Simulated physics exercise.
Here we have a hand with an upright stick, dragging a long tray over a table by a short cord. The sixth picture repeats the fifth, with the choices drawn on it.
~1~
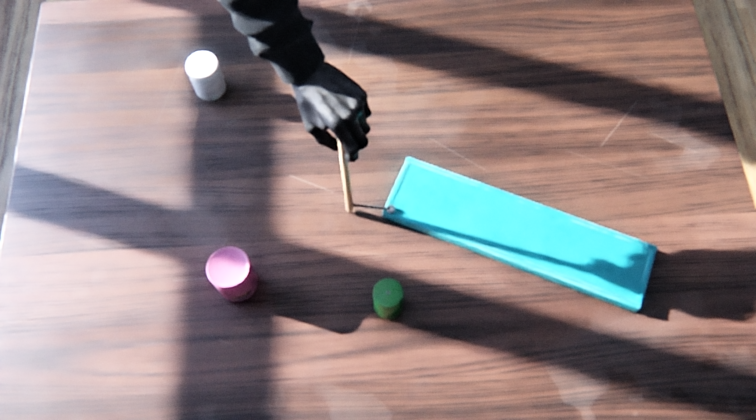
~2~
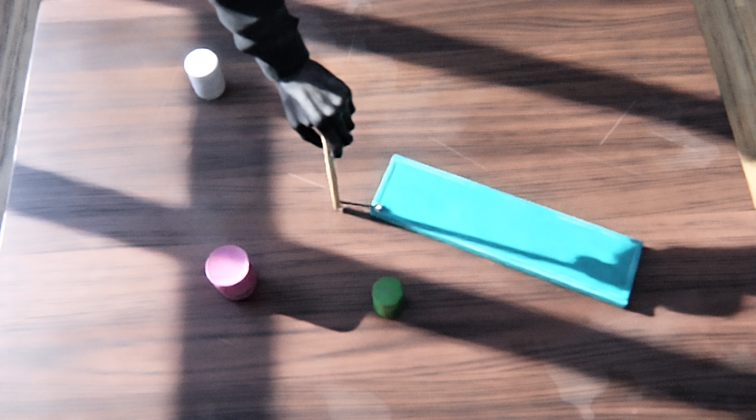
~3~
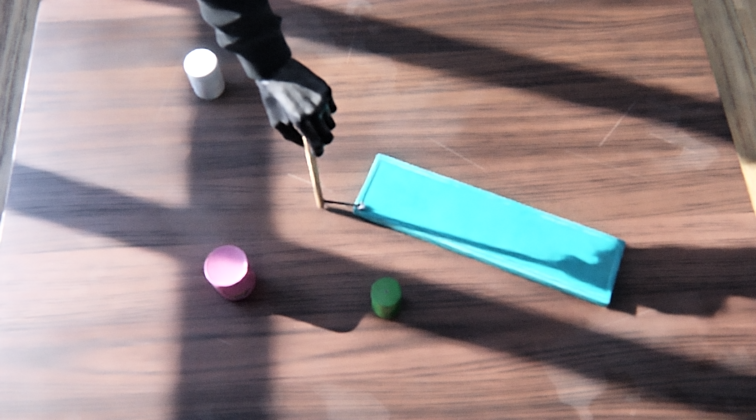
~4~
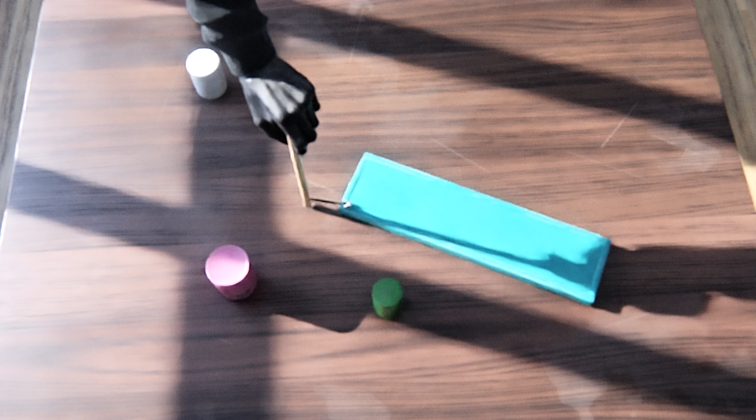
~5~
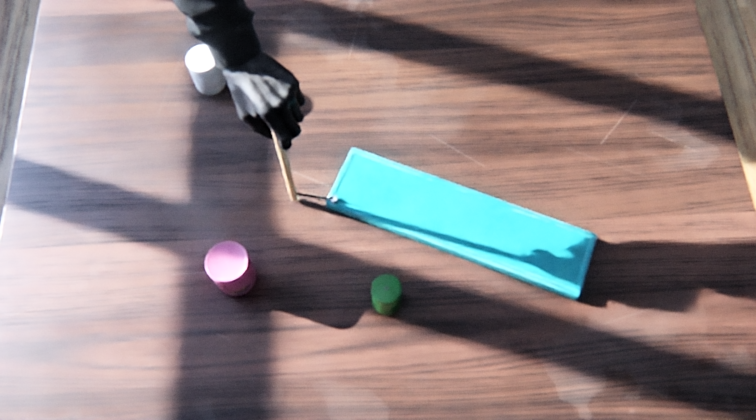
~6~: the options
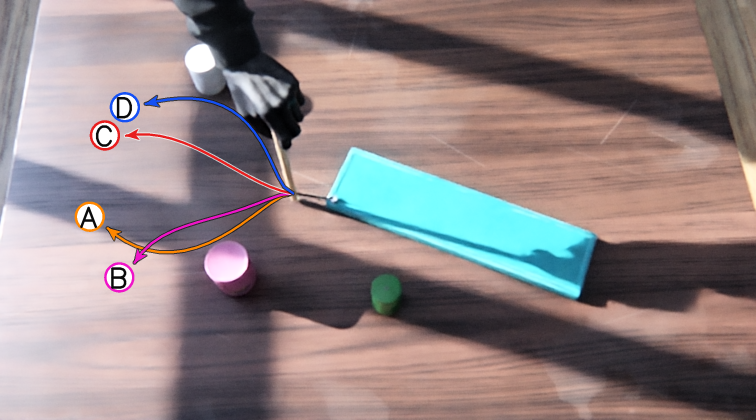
To begin with, a black-gloved hand holds an upright stick joined by a short cord to a long turquoise tray on a wooden table, near white, pink and green containers. The hand moves steadily left, dragging the tray a short way behind it, while the three smaller objects stay in place.
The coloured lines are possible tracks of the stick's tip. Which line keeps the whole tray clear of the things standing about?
C is the clean one.
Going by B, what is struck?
It meets the pink jar.
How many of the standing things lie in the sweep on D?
In all, one.
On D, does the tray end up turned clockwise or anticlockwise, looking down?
It turns clockwise.
On the marked copy, A from (293, 193) via (197, 248) to (108, 228); B from (293, 193) via (210, 219) to (134, 263); C from (293, 193) via (212, 156) to (126, 136); D from (293, 193) via (240, 117) to (146, 104).
Following C. Soon after the start, foot of the stick (233, 169), middle of the tray (394, 205).
Later, foot of the stick (174, 140), middle of the tray (327, 185).
In the end, foot of the stick (118, 139), middle of the tray (272, 172); nothing has been touched.
As for the rest, A meets the pink jar and green candle; B meets the pink jar; D meets the white tin.
